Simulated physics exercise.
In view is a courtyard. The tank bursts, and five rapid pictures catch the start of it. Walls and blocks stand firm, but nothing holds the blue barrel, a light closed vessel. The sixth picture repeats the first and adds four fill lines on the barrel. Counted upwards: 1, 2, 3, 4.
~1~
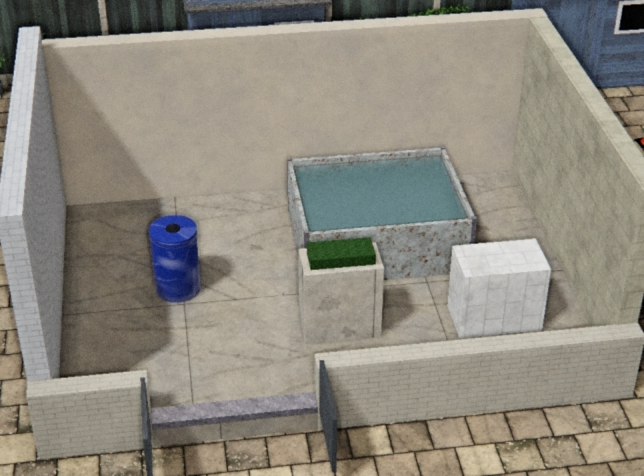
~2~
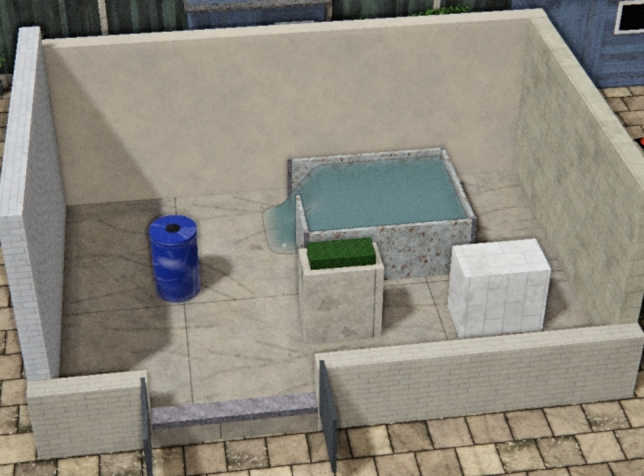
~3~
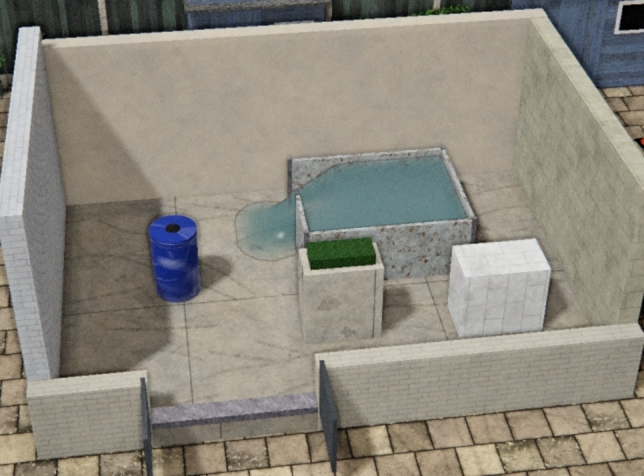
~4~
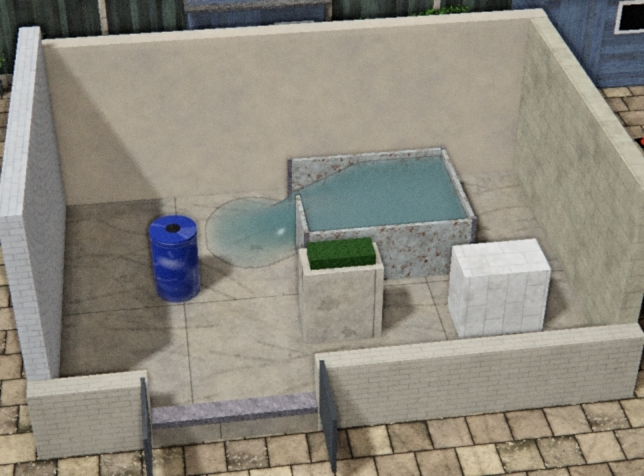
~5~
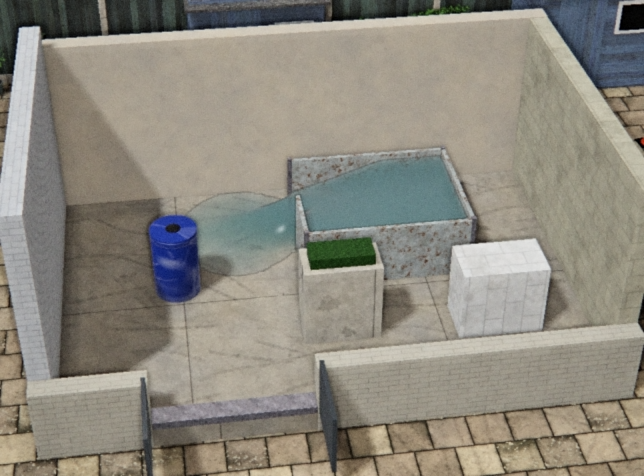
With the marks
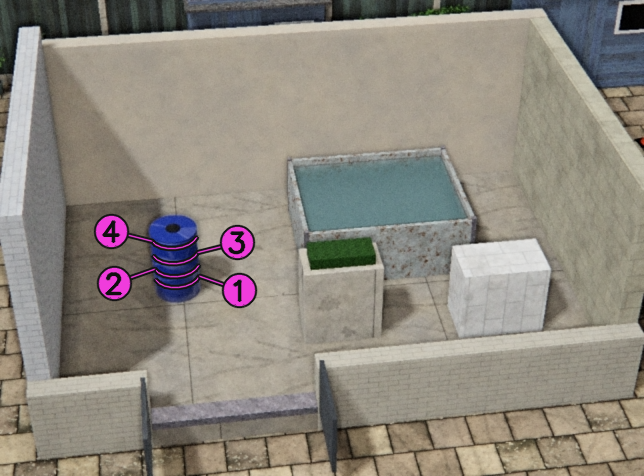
The clip opens on a walled courtyard with a blue barrel at left, a full stone tank of water, a planter topped with green and a pale block. Water pours out over the tank's left side onto the paving, then spreads leftward in a widening pool that reaches close to the barrel.
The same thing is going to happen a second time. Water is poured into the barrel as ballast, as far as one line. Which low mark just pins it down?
The limit is 1.
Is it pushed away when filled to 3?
No.
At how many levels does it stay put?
All four.
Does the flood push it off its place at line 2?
No, that is safe.
On the marked copy, 1 at (178, 287); 2 at (177, 276); 3 at (176, 263); 4 at (175, 248); from the bottom up 1, 2, 3, 4.
With 1, it does not move.
With 2, it does not move.
With 3, it does not move.
With 4, it does not move.
